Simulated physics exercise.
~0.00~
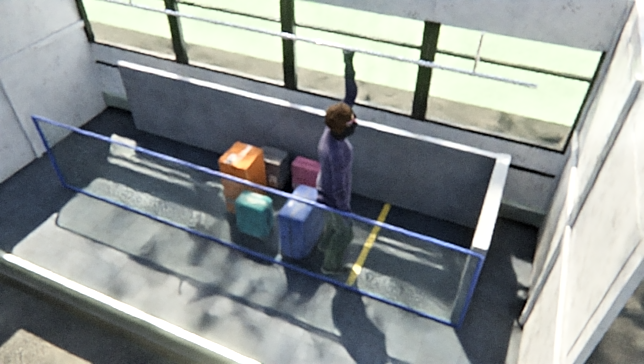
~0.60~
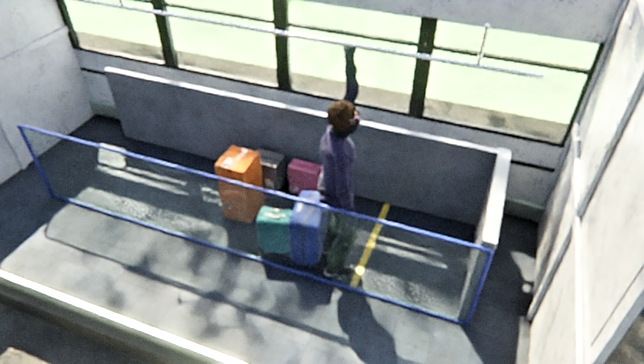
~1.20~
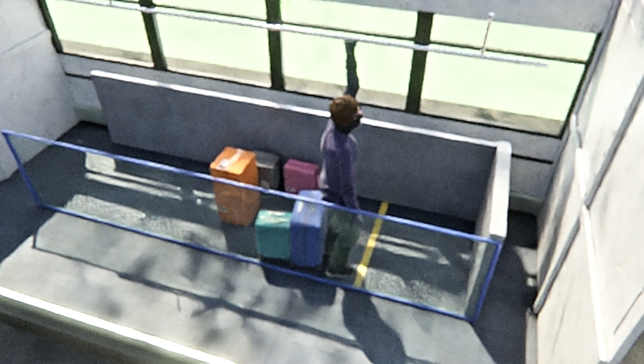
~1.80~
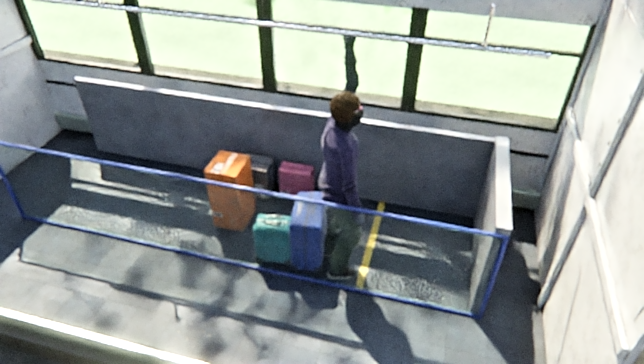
At first, a passenger in a purple top stands in the bay of a bus with one arm raised to the rail, beside a cluster of luggage and a yellow line on the floor. An orange tall bag, a grey pack and a pink carton sit behind a teal small case and a blue big case. The teal case then shifts a short way right and toward the near side, staying upright, and settles next to the blue case. The passenger stays put as the view drifts slightly sideways. In the end, all the luggage rests short of the yellow line.
